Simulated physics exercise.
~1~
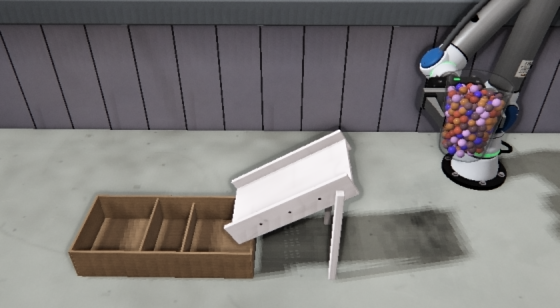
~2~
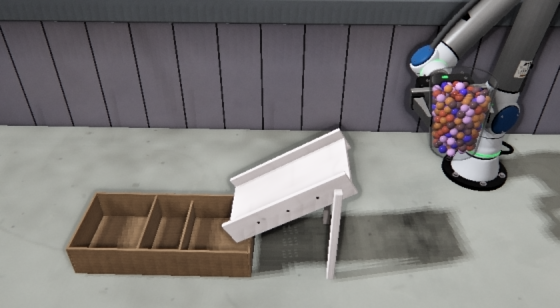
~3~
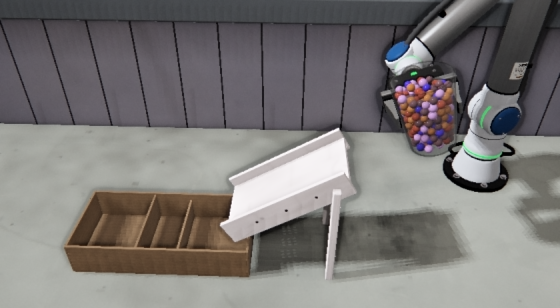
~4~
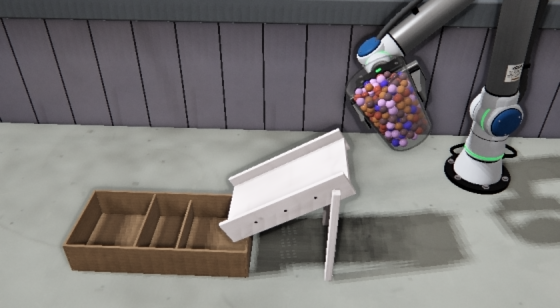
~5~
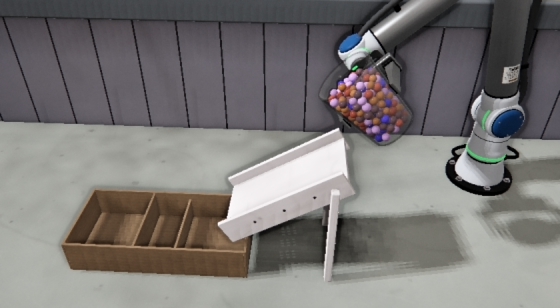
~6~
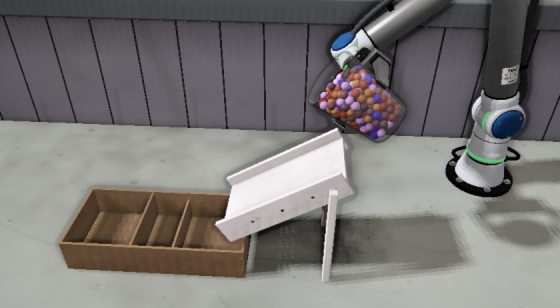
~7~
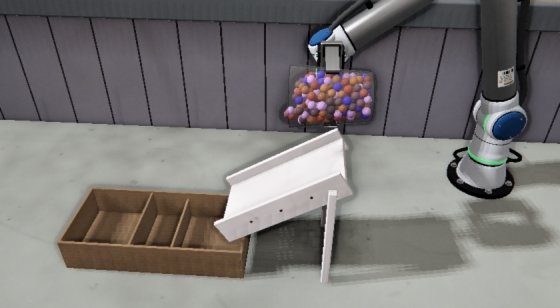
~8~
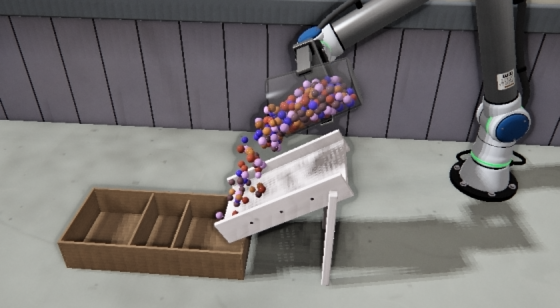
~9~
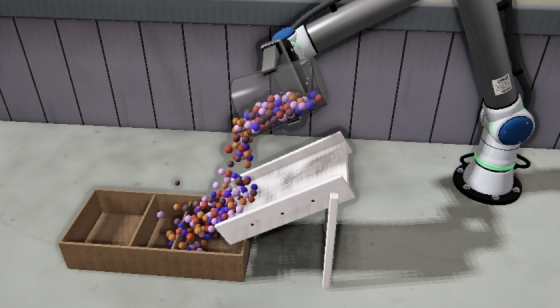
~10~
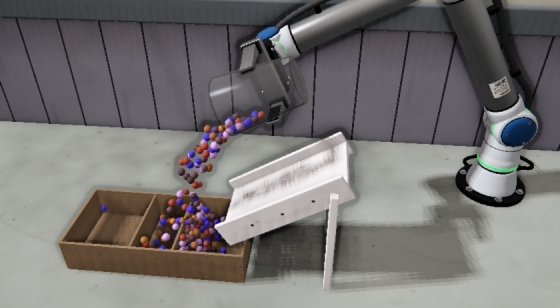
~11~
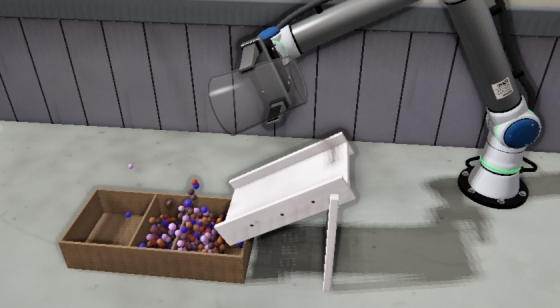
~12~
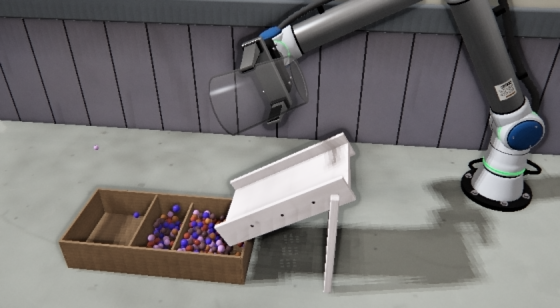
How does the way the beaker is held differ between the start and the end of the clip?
At the start the robot arm holds the beaker upright and full of balls. By the end it is held on its side, emptied.
